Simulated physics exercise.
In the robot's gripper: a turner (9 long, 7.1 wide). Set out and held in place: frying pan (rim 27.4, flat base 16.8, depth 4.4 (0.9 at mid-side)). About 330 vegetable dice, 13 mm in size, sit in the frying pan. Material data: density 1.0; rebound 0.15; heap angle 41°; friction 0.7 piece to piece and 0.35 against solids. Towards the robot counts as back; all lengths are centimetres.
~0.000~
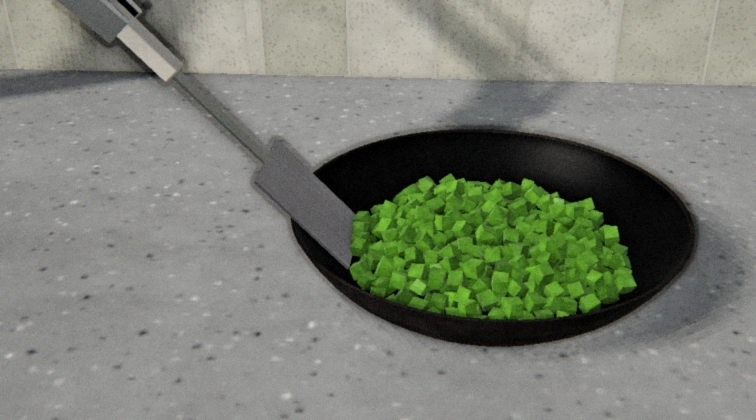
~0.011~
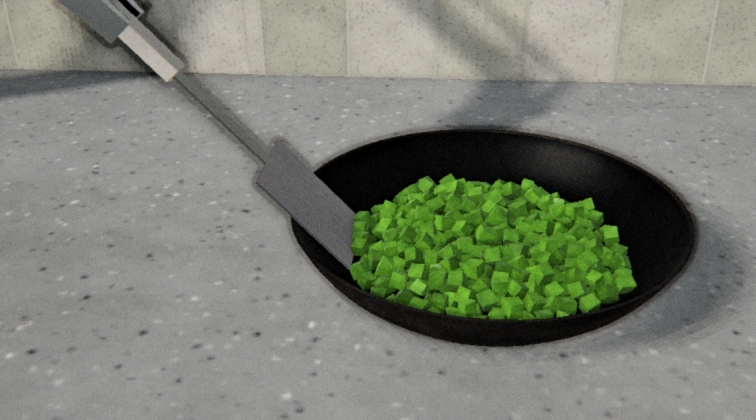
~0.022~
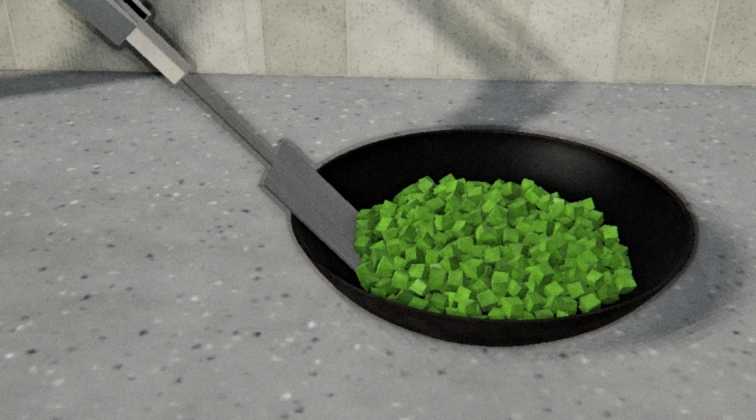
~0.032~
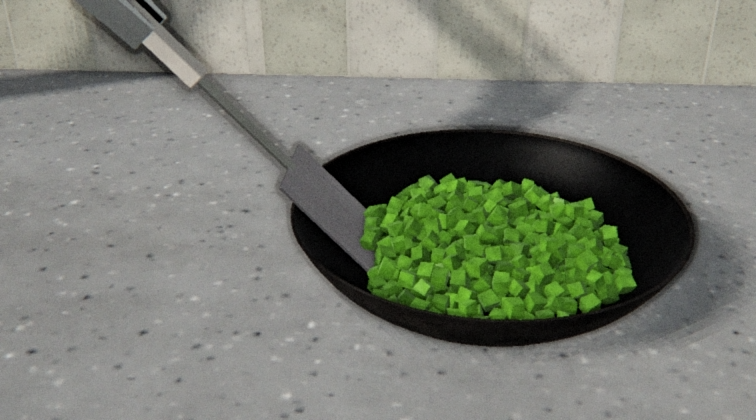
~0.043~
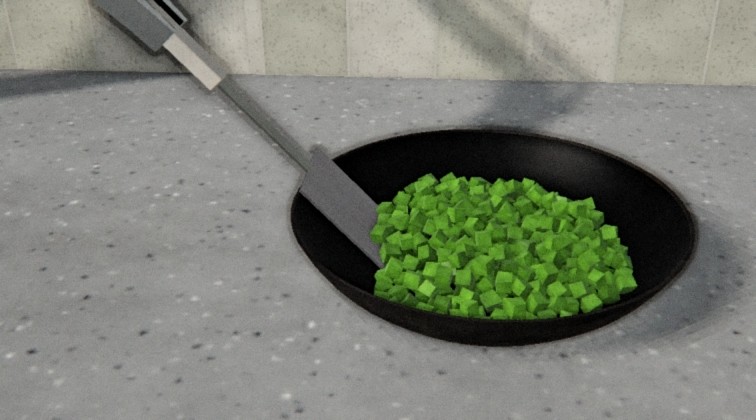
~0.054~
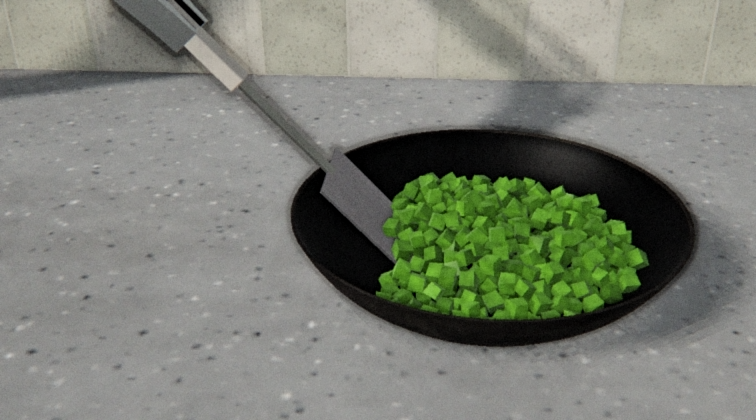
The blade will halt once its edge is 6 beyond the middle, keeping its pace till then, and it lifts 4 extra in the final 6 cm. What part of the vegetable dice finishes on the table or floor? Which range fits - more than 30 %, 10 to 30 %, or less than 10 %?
The range that fits is 10 to 30 %.
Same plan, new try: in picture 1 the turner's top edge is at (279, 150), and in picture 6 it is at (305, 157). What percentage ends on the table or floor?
About 0 per cent.
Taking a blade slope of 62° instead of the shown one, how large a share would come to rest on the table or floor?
Around 15 in a hundred.
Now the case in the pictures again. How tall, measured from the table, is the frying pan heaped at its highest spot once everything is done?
Roughly 5.5 centimetres.
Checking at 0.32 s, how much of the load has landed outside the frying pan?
Roughly 15 percent.
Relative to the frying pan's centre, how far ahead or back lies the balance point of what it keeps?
It rests close to 4.5 centimetres ahead of centre.
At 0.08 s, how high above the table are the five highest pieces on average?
I'd put them at about 6 centimetres above the table.
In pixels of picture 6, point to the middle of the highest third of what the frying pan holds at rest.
Pixel position: Approx. (623, 239).
By 0.08 s, sloping 47°, highest piece 6 above the table; 334 in the frying pan.
By 0.11 s, sloping 47°, highest piece 7 above the table; 334 in the frying pan.
By 0.32 s, sloping 47°, highest piece 7 above the table; 285 in the frying pan, 42 on the table or floor, 7 on the blade or in flight.
By 1.37 s, sloping 47°, highest piece 5 above the table; 285 in the frying pan, 49 on the table or floor.
Final count, 285 in the frying pan, 49 on the table or floor. That is 15 % on the table or floor.
